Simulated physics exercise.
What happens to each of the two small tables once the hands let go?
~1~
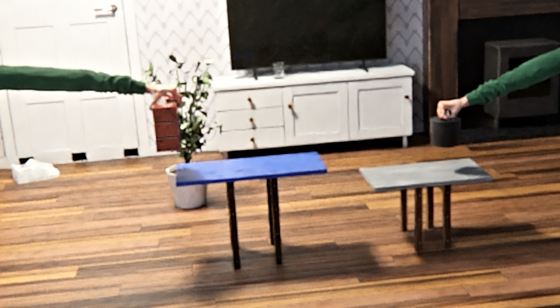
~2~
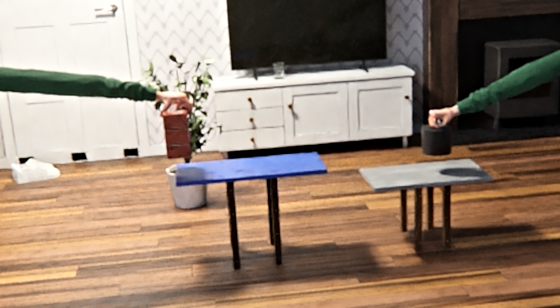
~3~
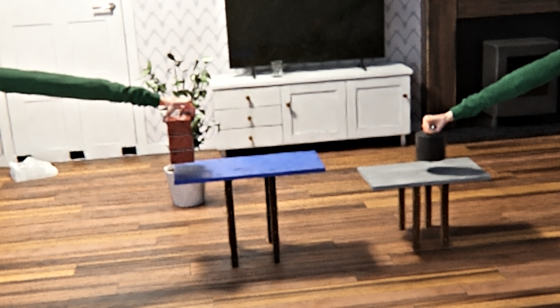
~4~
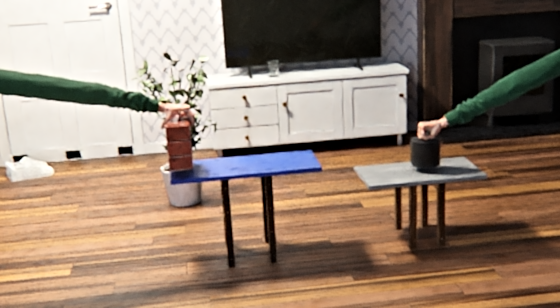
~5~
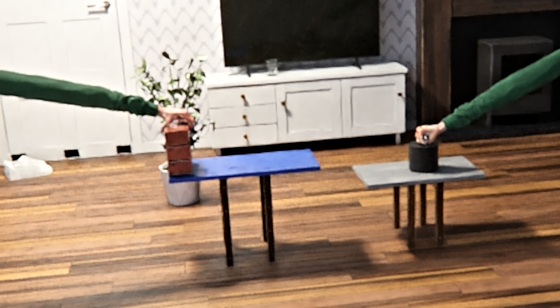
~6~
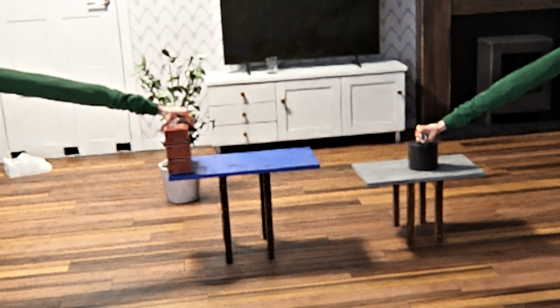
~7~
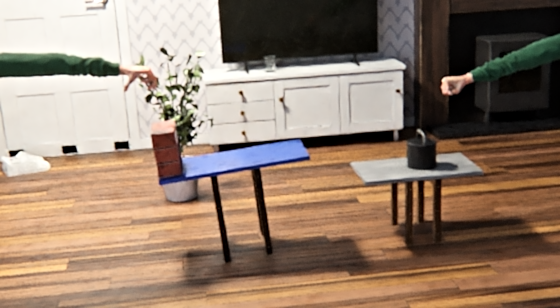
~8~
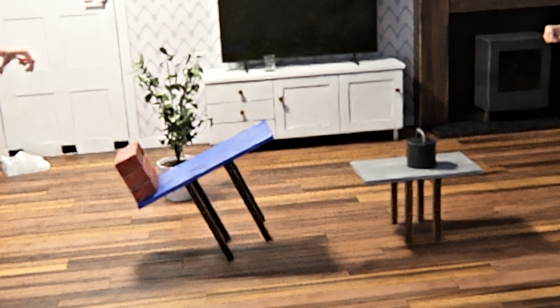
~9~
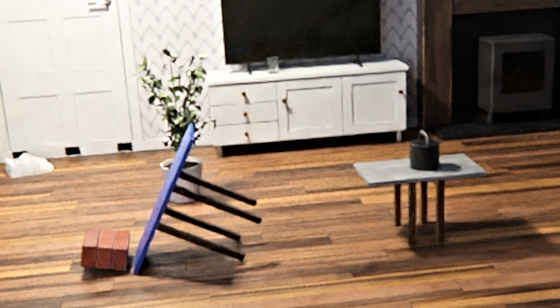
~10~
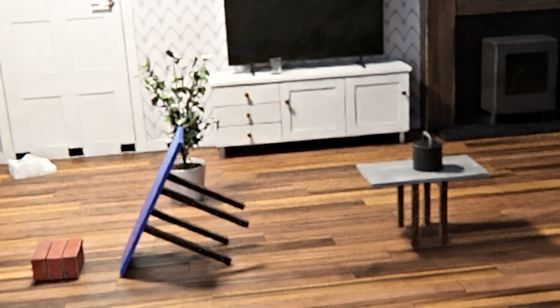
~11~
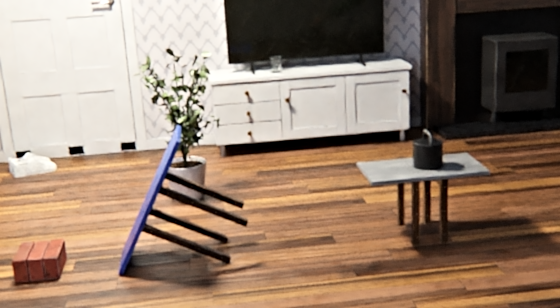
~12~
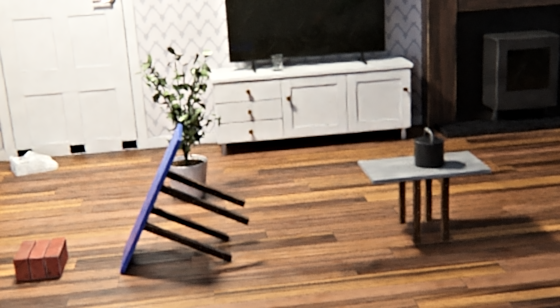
The blue table tips over to the left and drops the bricks on the floor, while the grey table stays steady with the dark object still on top.
A stack of red bricks and a dark round object were lowered by two hands onto a blue table's left end and a grey table; once released, the blue table tipped left, spilling the bricks onto the floor, while the grey one stayed standing.
